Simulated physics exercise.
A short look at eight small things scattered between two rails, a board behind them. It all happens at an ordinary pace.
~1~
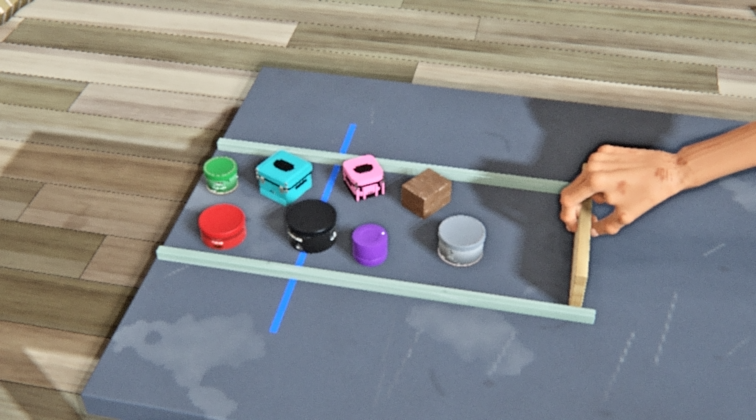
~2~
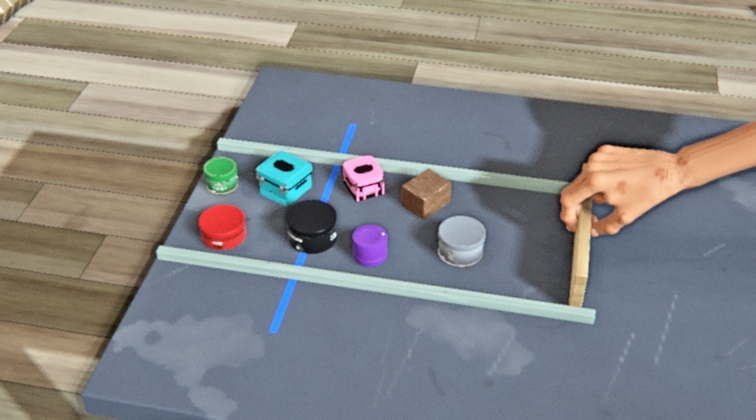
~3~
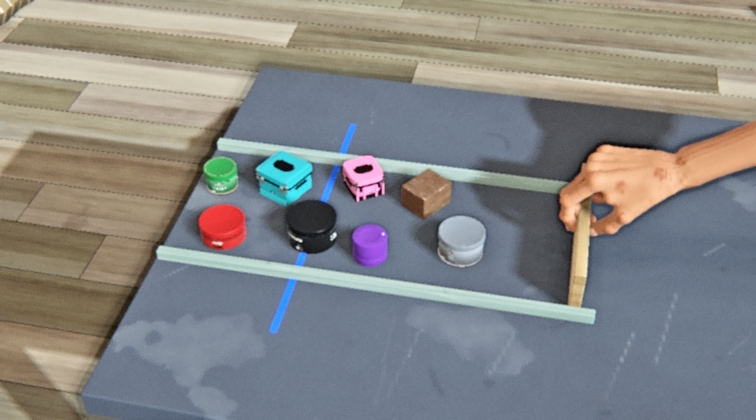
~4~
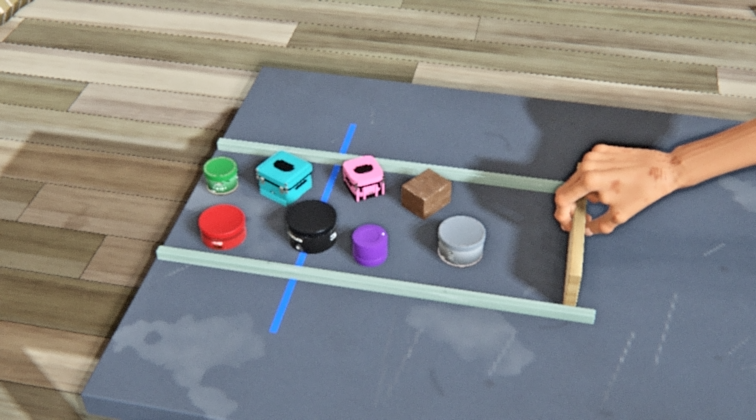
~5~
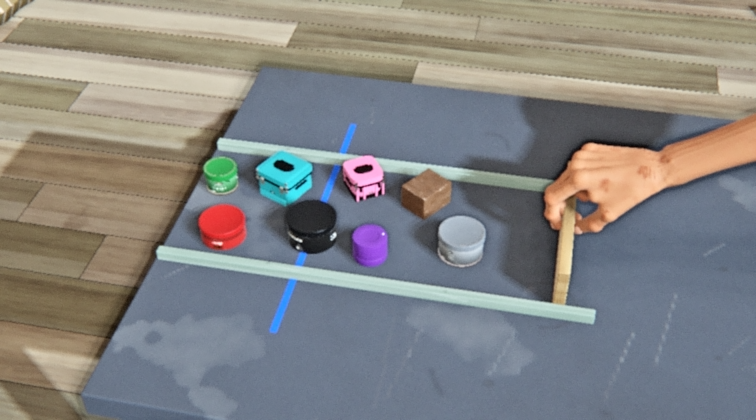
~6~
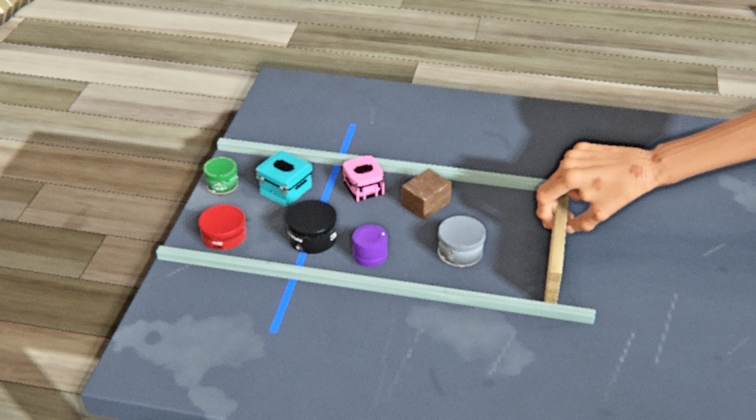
A hand slides a wooden board slightly left between two rails behind eight still objects.
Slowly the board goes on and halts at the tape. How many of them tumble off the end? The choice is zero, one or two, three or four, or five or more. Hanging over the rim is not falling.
In the end the number that fall off is zero.
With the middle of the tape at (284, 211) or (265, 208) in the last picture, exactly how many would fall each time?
It would be 1 and 2.
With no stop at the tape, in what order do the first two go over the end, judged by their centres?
In order: The green pot, then the red tub.
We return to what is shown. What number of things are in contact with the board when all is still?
It touches 3.
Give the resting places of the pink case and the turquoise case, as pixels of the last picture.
The pink case stops around (291, 164); the turquoise case around (248, 174).
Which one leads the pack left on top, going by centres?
The green pot.
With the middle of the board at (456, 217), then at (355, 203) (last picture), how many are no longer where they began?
1 and 6.
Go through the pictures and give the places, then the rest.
In the first frame, green pot (221, 176); red tub (223, 227); turquoise case (285, 177); board (582, 234); tape (318, 215).
In the second frame, red tub (223, 228); brown block (426, 194).
In the third frame, turquoise case (285, 178); pink case (364, 179).
In the fourth frame, green pot (221, 176); grey pot (461, 242).
In the fifth frame, red tub (223, 228); purple lid (370, 246).
In the sixth frame, green pot (221, 176); red tub (223, 228); turquoise case (285, 178); board (559, 230); tape (318, 215).
A little later, none off yet; green pot at rest near (221, 176); red tub at rest near (223, 228); turquoise case at rest near (285, 178).
When it is over, the number that fall off is zero.
